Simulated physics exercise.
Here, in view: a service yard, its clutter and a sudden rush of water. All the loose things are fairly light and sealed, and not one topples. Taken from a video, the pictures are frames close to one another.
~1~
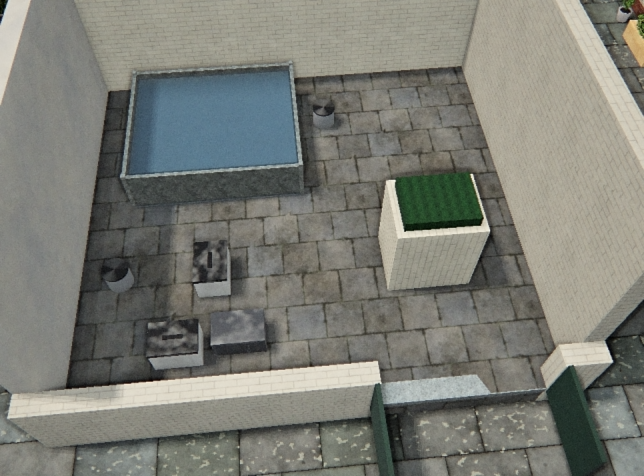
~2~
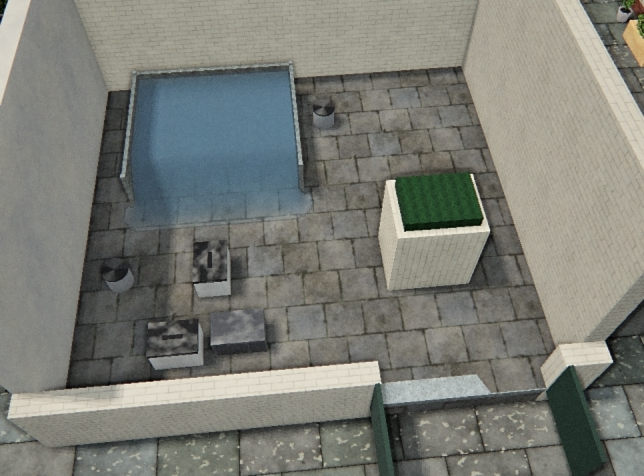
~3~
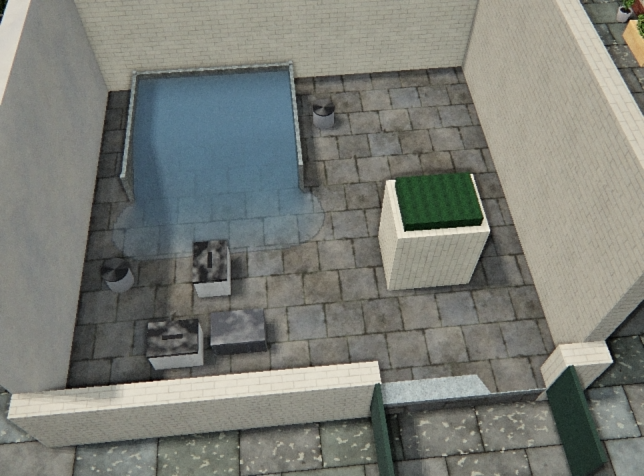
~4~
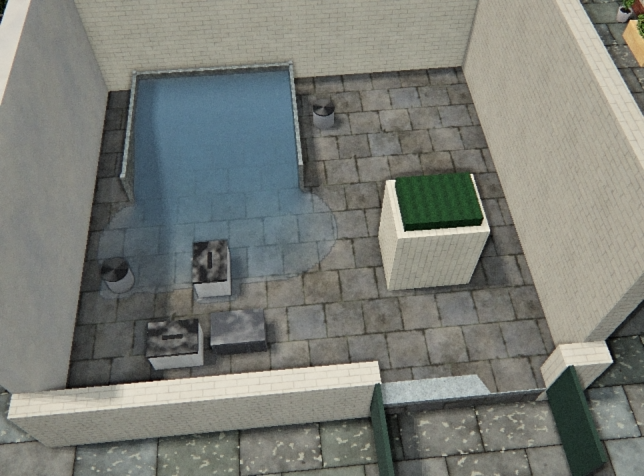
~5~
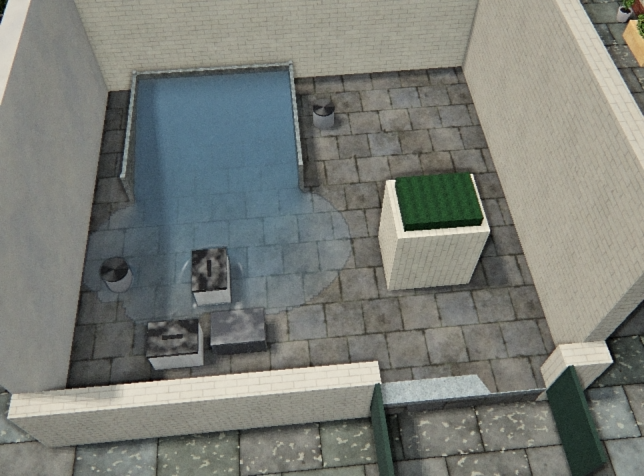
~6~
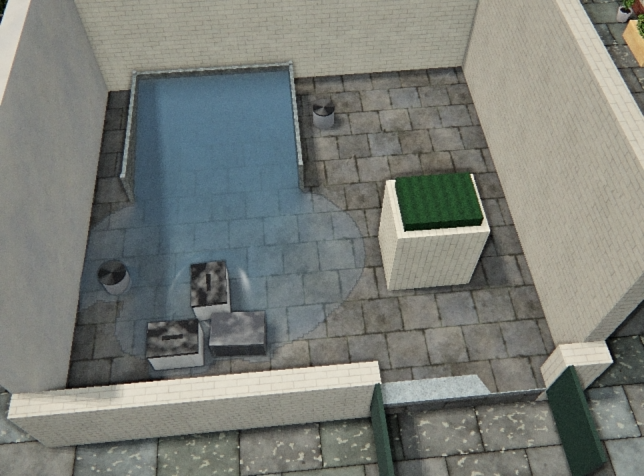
To begin with, water fills a raised tank in a walled, paved yard with scattered blocks and small round containers. The tank's near side vanishes and water spreads forward across the paving, surrounding the left container and nearest block. That block then slides a short way toward the viewer, while the container barely shifts.
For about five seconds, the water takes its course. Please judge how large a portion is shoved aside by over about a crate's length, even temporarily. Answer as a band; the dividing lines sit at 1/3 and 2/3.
2/3 or more.
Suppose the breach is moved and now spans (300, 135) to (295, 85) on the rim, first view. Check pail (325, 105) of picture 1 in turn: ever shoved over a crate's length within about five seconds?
As for this one, it went the full distance.
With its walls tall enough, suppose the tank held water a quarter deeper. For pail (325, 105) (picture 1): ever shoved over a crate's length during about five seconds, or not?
Lab note - result: Distance not reached.
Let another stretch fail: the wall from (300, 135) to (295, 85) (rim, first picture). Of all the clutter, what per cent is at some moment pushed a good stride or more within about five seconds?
That works out to about 20 per cent of them.
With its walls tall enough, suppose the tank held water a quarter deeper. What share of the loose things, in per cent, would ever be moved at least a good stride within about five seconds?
80 per cent.
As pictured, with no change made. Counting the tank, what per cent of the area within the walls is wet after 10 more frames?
I'd say around 55 in a hundred.
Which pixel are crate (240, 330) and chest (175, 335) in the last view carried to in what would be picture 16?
The tops should be near (221, 360) and near (164, 362).
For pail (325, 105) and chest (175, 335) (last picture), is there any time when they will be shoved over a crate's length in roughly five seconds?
The first: Doesn't reach it. The second: Reaches it.
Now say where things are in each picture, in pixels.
In the first picture, a chest at (210, 260) rests on the ground; a pail at (115, 269) rests on the ground; 0 of 5 have shifted.
In the second picture, a chest at (210, 260) rests on the ground; a pail at (115, 269) rests on the ground; 0 of 5 have shifted.
In the third picture, a chest at (210, 260), on the bottom; a pail at (115, 269) rests on the ground; 0 of 5 have shifted.
In the fourth picture, a chest at (210, 260), on the bottom; a pail at (115, 269), on the bottom; 0 of 5 have shifted.
In the fifth picture, a chest at (209, 269), on the bottom, close to its start; a pail at (115, 269) rests on the ground; 1 of 5 have shifted.
In the sixth picture, a chest at (209, 283), on the bottom, a stride from its start; a pail at (112, 272), on the bottom, close to its start; 1 of 5 have shifted.
A moment on, 1 of 5 are well off their spots; 1 afloat.
Next, 3 of 5 are well off their spots; 4 afloat.
Later, 4 of 5 are well off their spots; 4 afloat.
In the end, 3 of 5 are well off their spots, and 4 have been at some point; 4 afloat.
